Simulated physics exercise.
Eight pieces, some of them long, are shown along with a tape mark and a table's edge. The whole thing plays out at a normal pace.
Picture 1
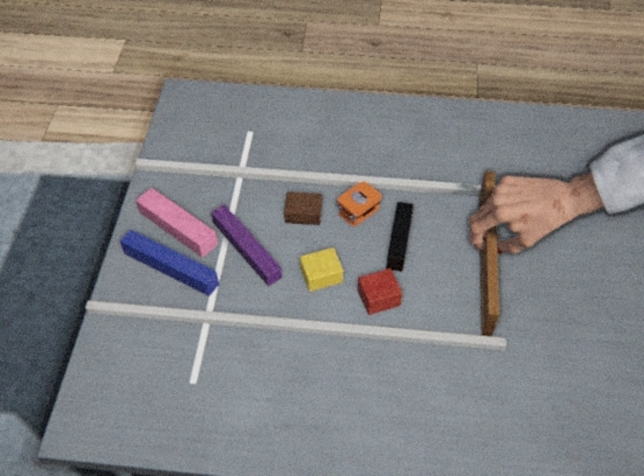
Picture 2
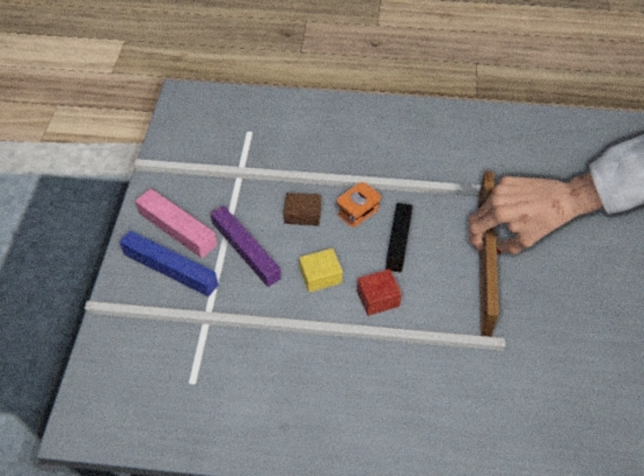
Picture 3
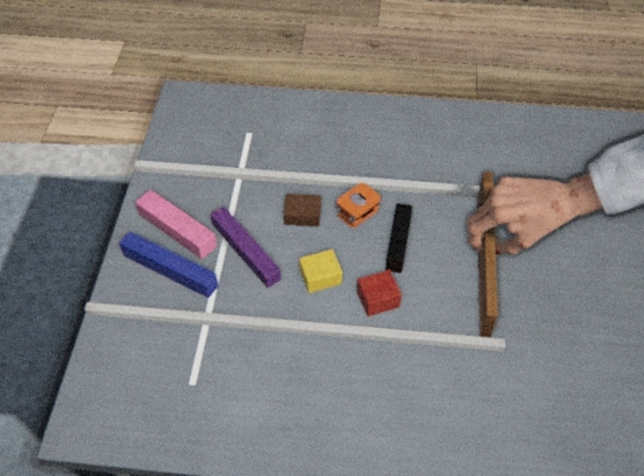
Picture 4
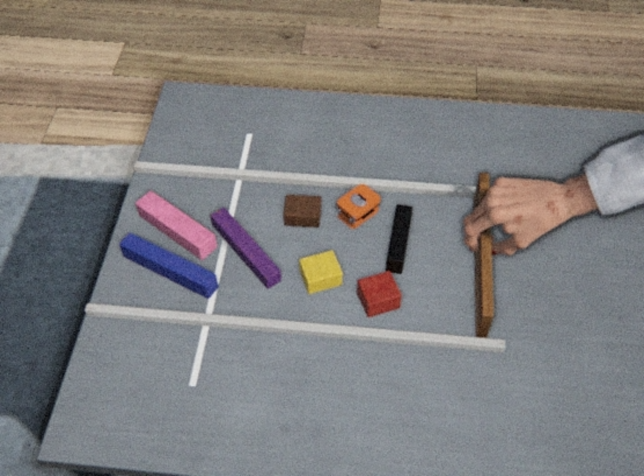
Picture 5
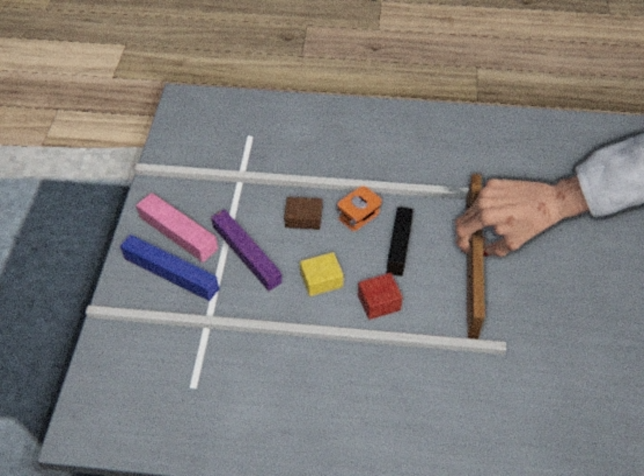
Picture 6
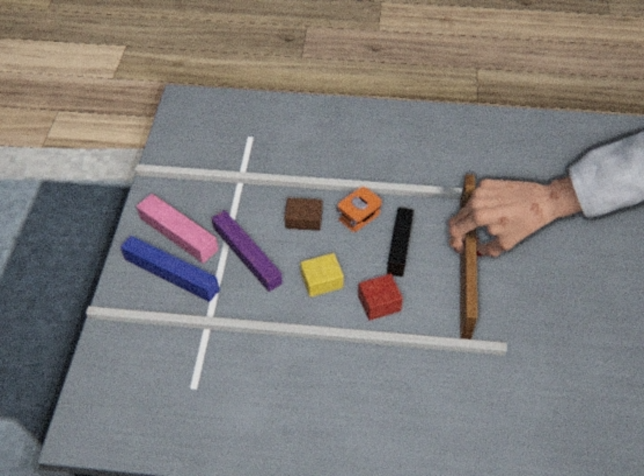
In the video, colorful blocks and bars lie between two pale rails on a gray table, some near a white tape line, while a hand at the right slides an upright wooden board slightly left toward them without touching them.
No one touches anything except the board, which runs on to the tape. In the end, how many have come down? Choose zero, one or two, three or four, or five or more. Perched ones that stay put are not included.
By the end, zero have come down.
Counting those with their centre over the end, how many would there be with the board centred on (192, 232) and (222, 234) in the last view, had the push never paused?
The counts, in order, are 2 and 0.
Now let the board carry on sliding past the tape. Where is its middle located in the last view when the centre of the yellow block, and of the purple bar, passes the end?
Near (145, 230), then near (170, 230).
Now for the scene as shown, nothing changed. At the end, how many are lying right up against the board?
The figure is 3.
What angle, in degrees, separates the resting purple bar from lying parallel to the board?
I'd put it at about 20°.
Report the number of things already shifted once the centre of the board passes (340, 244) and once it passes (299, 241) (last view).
It comes to 5 for the first spot, 6 for the other.
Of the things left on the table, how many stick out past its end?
2 is the number.
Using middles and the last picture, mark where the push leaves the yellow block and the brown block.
The yellow block at (187, 256), the brown block at (199, 225).
Early on, none off yet; pink bar at rest near (177, 228); blue bar at rest near (170, 268); purple bar at rest near (246, 250).
A while later, none off yet; pink bar at rest near (176, 228); blue bar at rest near (170, 268); purple bar travelled a little near (228, 255).
Finally, the number that fall off is zero.
